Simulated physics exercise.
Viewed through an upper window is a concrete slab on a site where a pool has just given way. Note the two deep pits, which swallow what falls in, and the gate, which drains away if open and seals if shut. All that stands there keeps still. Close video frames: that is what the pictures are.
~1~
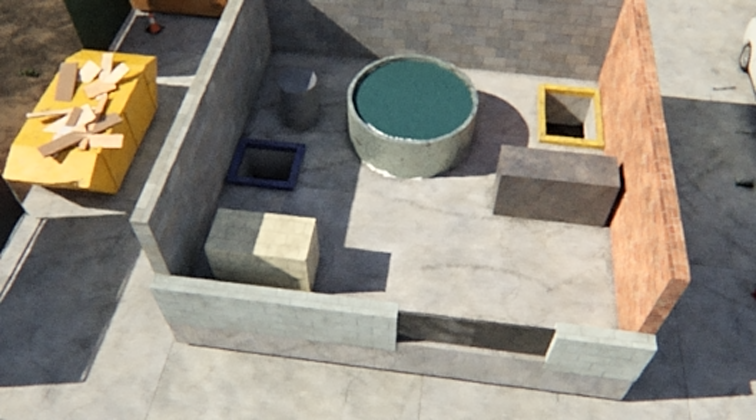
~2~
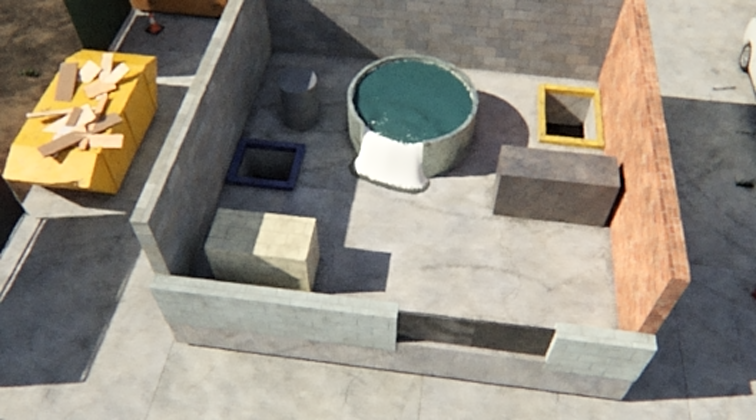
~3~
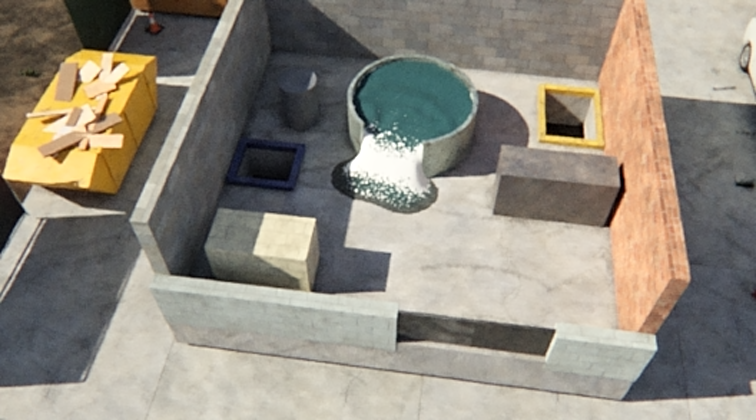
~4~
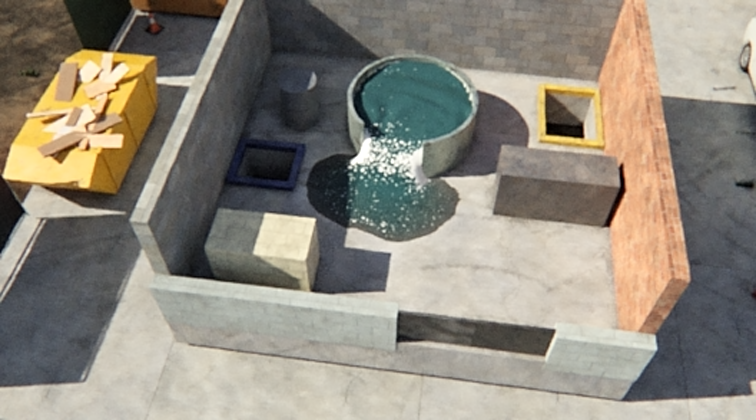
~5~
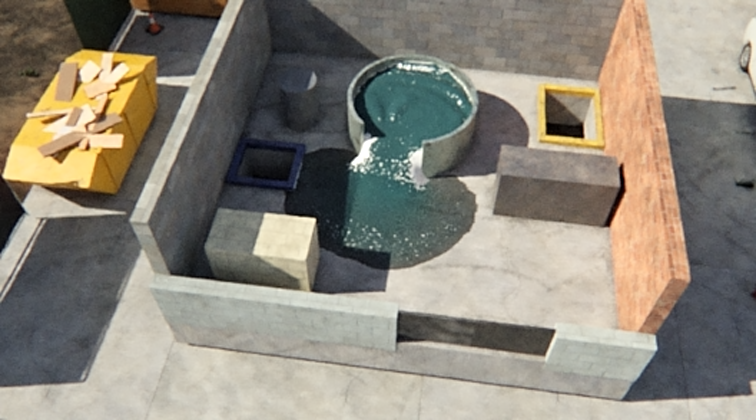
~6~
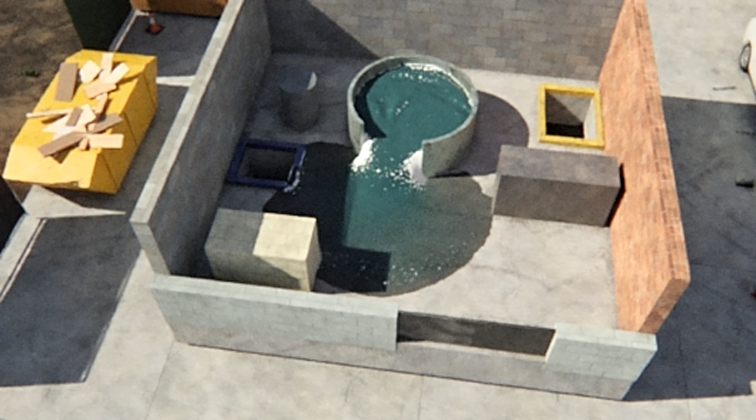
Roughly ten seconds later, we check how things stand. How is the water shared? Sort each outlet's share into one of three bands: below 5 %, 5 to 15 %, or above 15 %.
Shares: The gate gets below 5 %; the yellow pit gets below 5 %; the blue pit gets 5 to 15 %.
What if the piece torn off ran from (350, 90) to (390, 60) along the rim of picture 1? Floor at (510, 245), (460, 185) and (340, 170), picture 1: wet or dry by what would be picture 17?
Taking them in order, I'd say not reached, not reached and swamped.
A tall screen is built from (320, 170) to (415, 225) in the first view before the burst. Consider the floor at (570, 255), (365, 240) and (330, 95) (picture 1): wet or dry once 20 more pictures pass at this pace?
Swamped, untouched, swamped.
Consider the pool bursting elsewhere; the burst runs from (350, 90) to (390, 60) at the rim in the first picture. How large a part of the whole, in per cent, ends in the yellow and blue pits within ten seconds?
The yellow pit takes 8 per cent and the blue pit 20 per cent.
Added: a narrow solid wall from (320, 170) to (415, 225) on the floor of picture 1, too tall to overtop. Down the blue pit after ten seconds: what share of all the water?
Blue: About 0 %.
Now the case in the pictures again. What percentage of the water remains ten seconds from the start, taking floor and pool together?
92 %.
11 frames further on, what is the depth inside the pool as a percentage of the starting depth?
46 percent or thereabouts.
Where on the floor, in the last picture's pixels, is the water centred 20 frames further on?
The spot I would choose is (381, 216).
A moment on, water covers 40 % of the floor; the gate 0 %, the yellow pit 0 %, the blue pit 0 %.
Next, water covers 45 % of the floor; the gate 0 %, the yellow pit 0 %, the blue pit 0 %.
Then, water covers 55 % of the floor; the gate 0 %, the yellow pit 0 %, the blue pit 3 %.
Later, water covers 75 % of the floor; the gate 0 %, the yellow pit 0 %, the blue pit 8 %.
In the end, water covers 95 % of the floor; the gate 0 %, the yellow pit 0 %, the blue pit 8 %.
